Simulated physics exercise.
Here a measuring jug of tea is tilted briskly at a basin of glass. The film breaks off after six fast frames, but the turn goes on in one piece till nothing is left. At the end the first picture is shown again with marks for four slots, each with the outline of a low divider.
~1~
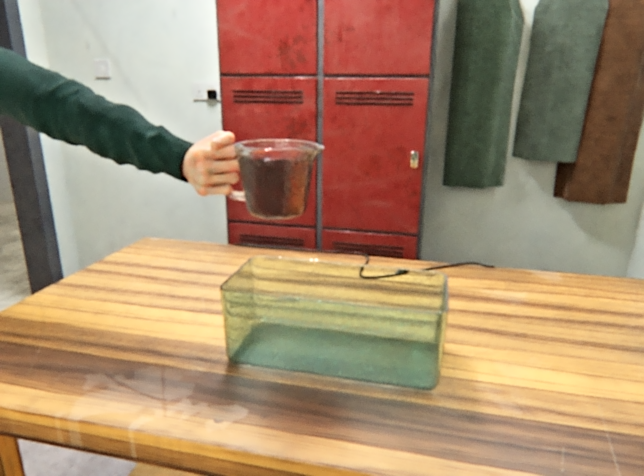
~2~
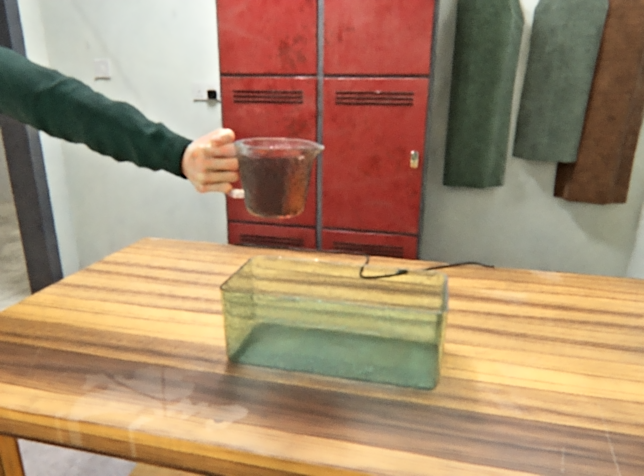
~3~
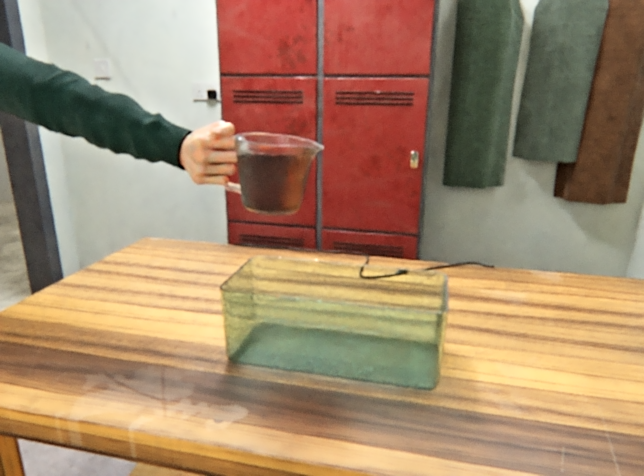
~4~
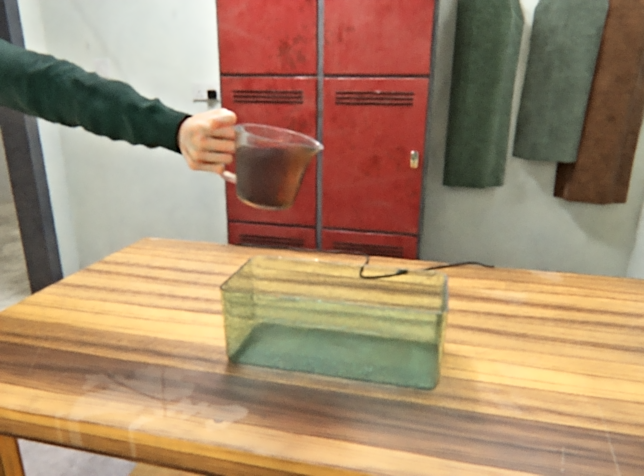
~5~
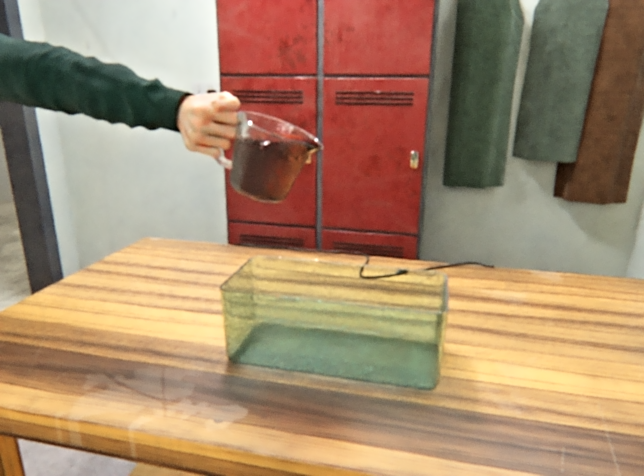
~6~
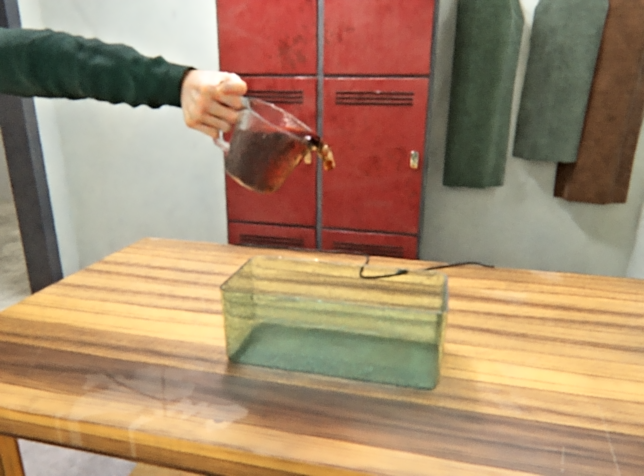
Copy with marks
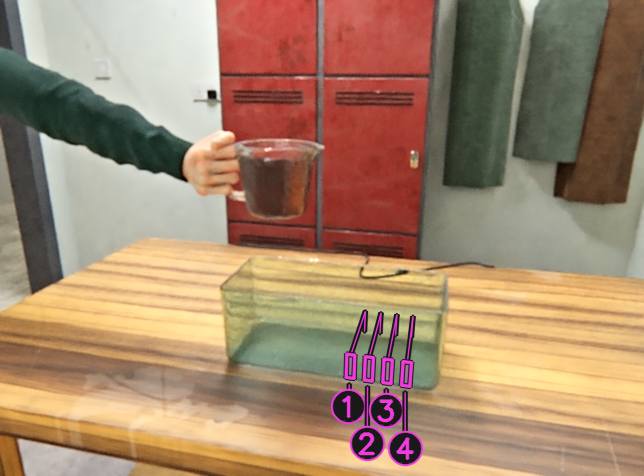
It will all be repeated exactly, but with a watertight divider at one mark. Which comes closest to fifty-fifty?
Place 3.
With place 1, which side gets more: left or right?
More ends on the right.
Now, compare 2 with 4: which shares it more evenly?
Place 2.
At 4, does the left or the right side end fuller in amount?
More ends on the left.
In magenta, 1 at (349, 384); 2 at (367, 386); 3 at (386, 389); 4 at (405, 392).
With 1, about 13 % ends left of the wall and 83 % right of it; 4 % is lost outside.
With 2, about 23 % ends left of the wall and 74 % right of it; 3 % is lost outside.
With 3, about 50 % ends left of the wall and 46 % right of it; 4 % is lost outside.
With 4, about 85 % ends left of the wall and 13 % right of it; 3 % is lost outside.
